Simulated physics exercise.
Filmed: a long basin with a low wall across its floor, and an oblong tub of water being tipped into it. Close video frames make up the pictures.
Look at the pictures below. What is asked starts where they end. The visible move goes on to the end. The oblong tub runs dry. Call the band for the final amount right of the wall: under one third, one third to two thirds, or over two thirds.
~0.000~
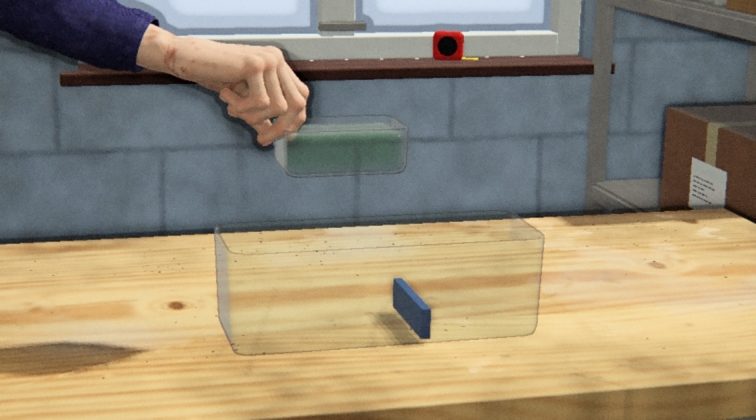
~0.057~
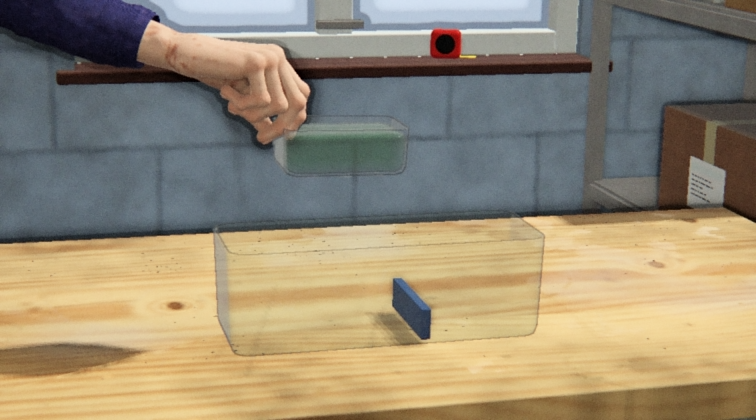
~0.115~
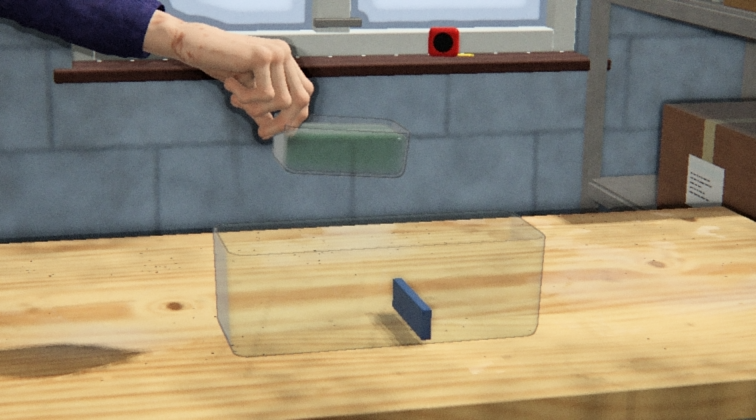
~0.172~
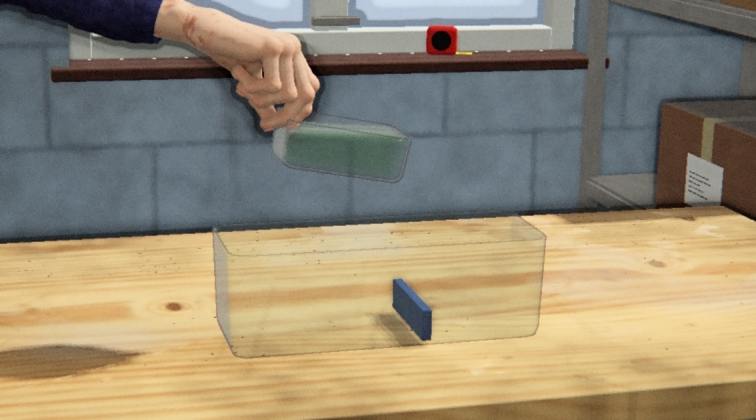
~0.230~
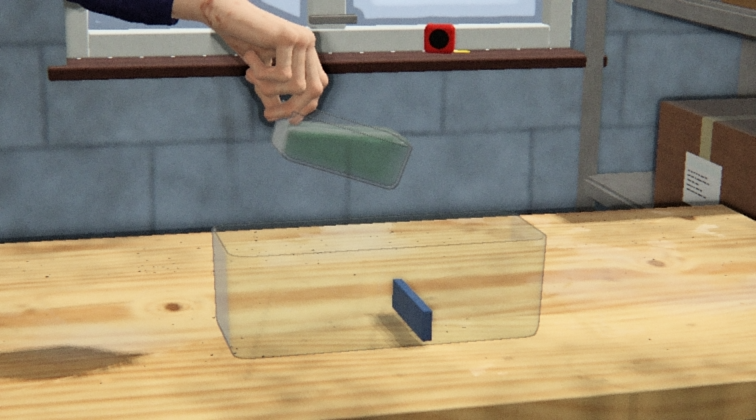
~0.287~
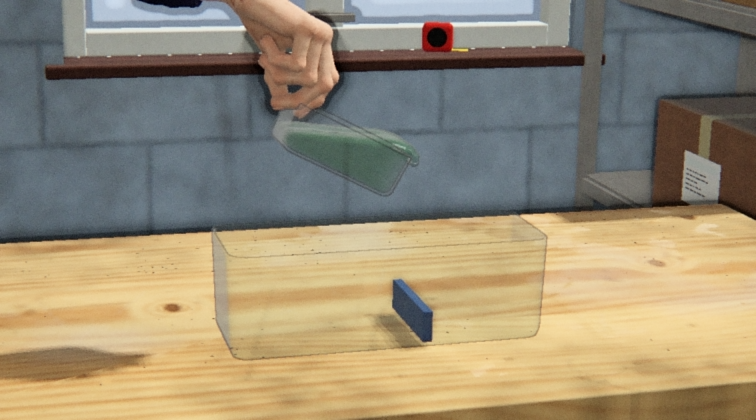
Band: Over two thirds.
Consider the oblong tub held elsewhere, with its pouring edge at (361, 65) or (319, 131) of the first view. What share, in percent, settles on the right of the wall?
Estimate, in order: 60 and 10 per cent.
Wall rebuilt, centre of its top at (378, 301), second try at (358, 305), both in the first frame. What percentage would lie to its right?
It works out to around 85 per cent for the first and around 90 per cent for the second.
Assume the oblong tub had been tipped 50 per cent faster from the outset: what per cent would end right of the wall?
It works out near 70 %.
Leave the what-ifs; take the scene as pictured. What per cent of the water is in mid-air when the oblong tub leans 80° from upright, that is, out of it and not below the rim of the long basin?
About 30 per cent.
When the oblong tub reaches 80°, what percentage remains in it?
15 per cent, approximately.
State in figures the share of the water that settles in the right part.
75 %.
A moment on, the oblong tub is tipped on its side and 14 per cent is still to pour, 1 is left of the wall and 56 right of it.
Next, the oblong tub is tipped on its side and 5 per cent is still to pour, 15 is left of the wall and 77 right of it.
Then the oblong tub is tipped on its side and 1 per cent is still to pour, 20 is left of the wall and 77 right of it.
Later the oblong tub is tipped on its side and 0 per cent is still to pour, 21 is left of the wall and 77 right of it.
In the end 22 per cent lies left of the wall, 77 right of it and 1 outside.
